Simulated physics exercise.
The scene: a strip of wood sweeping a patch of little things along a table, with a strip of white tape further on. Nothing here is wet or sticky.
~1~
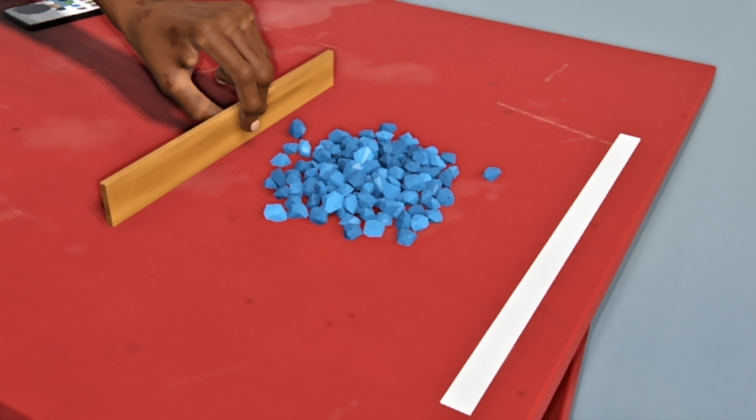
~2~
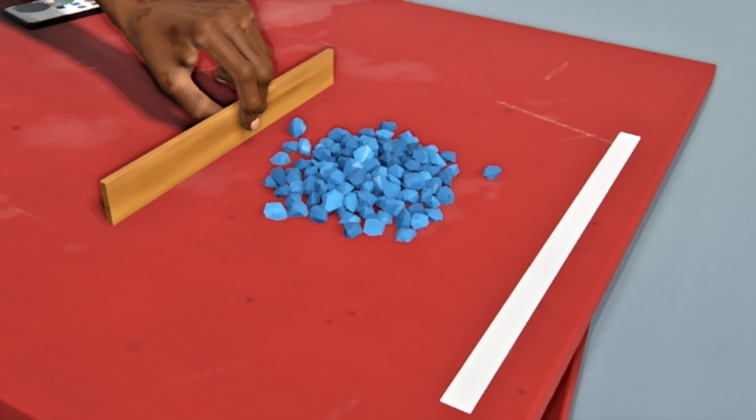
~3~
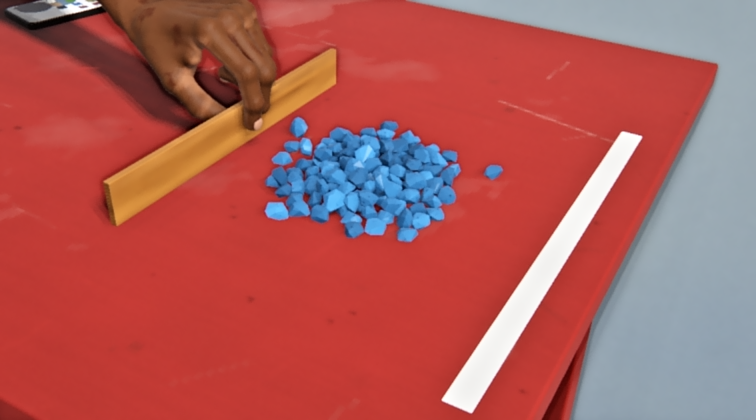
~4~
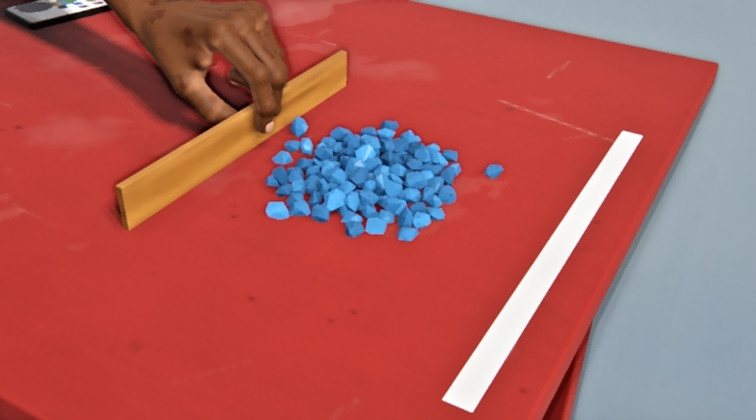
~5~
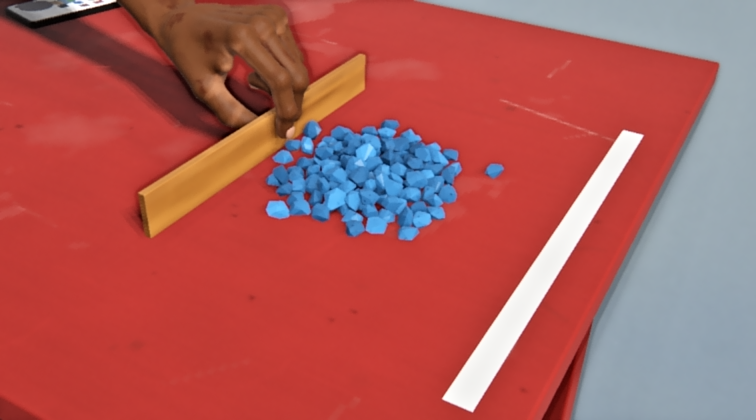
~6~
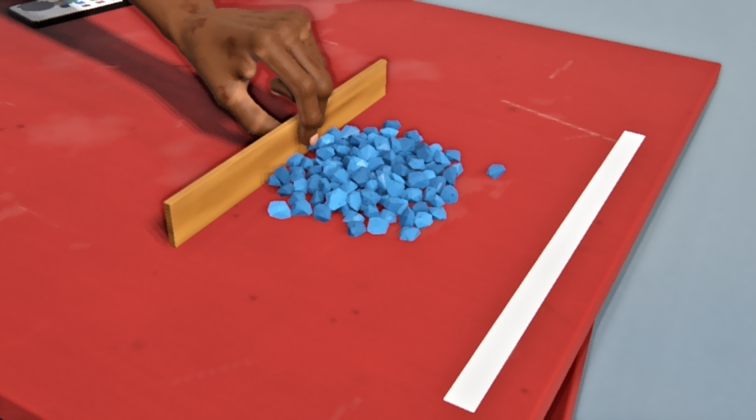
A strip of wood held by a hand slides right into a heap of blue stones.
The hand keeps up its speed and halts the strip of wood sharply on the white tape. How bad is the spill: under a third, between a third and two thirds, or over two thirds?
Over the edge goes more than two thirds of it.
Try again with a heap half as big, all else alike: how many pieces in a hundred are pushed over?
Roughly 70 in a hundred.
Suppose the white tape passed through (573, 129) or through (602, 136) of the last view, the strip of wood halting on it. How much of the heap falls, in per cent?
In turn 20 and 50 in a hundred.
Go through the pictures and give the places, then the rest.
In the first picture, strip of wood at (127, 191), at rest; white tape at (625, 146), about two fingers from the edge; edge at (614, 264); the heap at (373, 184), aquarium stones.
In the second picture, strip of wood at (127, 190), at rest.
In the third picture, strip of wood at (130, 190); the heap at (375, 182).
In the fourth picture, strip of wood at (142, 194).
In the fifth picture, strip of wood at (164, 201); the heap at (375, 181), a stray few pushed along.
In the sixth picture, strip of wood at (189, 210); white tape at (629, 143); edge at (618, 261); the heap at (377, 181), a small part pushed along.
Soon after the last picture, strip of wood still moving, near (434, 160); heap all on the table, its front near (560, 229).
A little later, strip of wood stopped at the white tape; heap about two thirds over the edge.
Later still, strip of wood stopped at the white tape; heap most over the edge.
At rest, strip of wood stopped at the white tape; heap most over the edge.
